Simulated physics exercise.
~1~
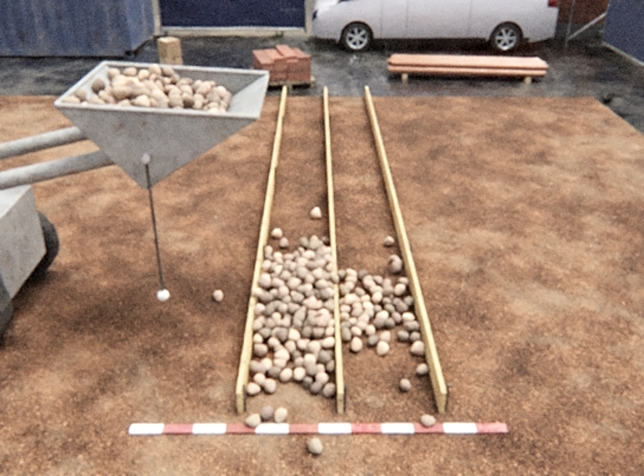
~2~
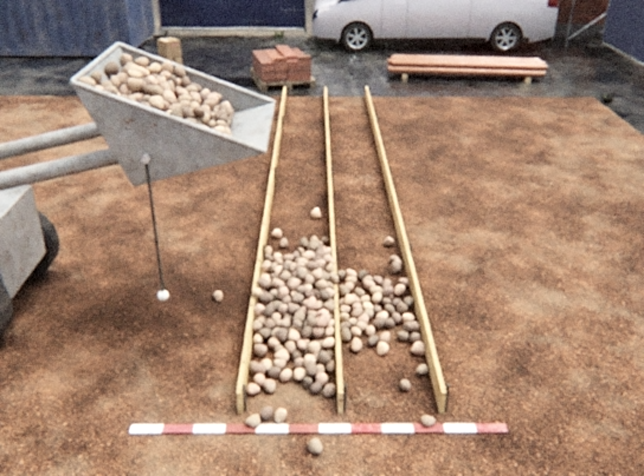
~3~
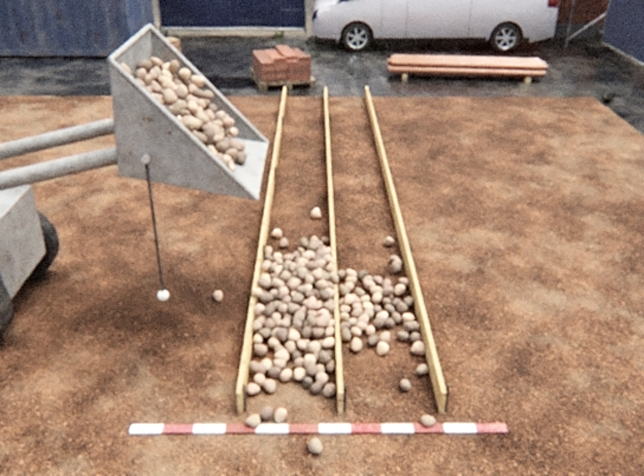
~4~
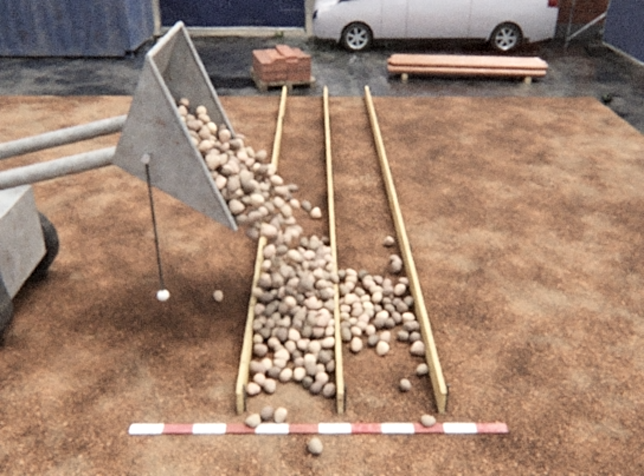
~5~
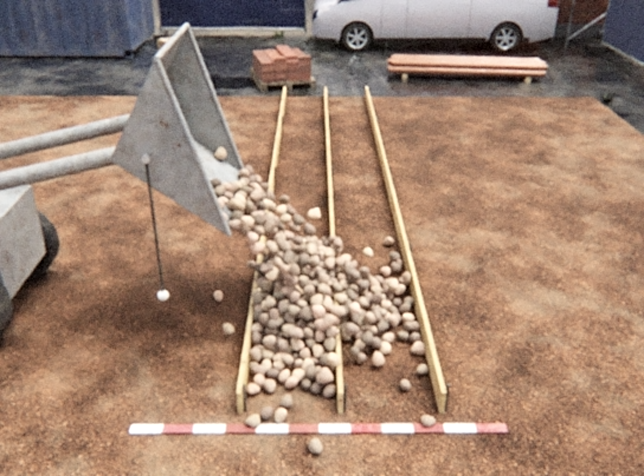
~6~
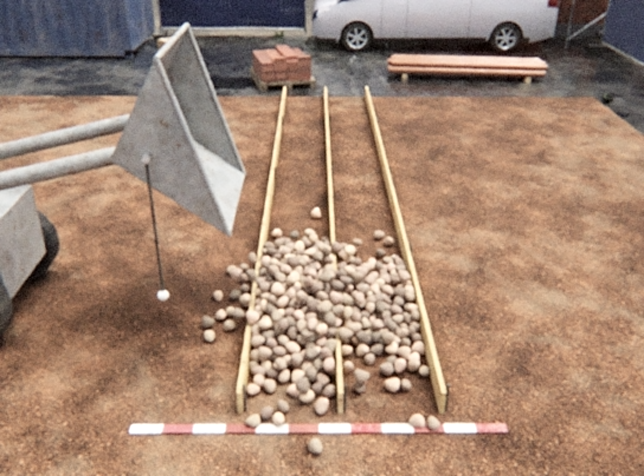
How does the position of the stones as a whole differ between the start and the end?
At the start many of the stones are up in the bucket at the left, with the rest lying between the planks. By the end they are all on the ground in and around the two bays, so as a whole they sit farther right and lower.
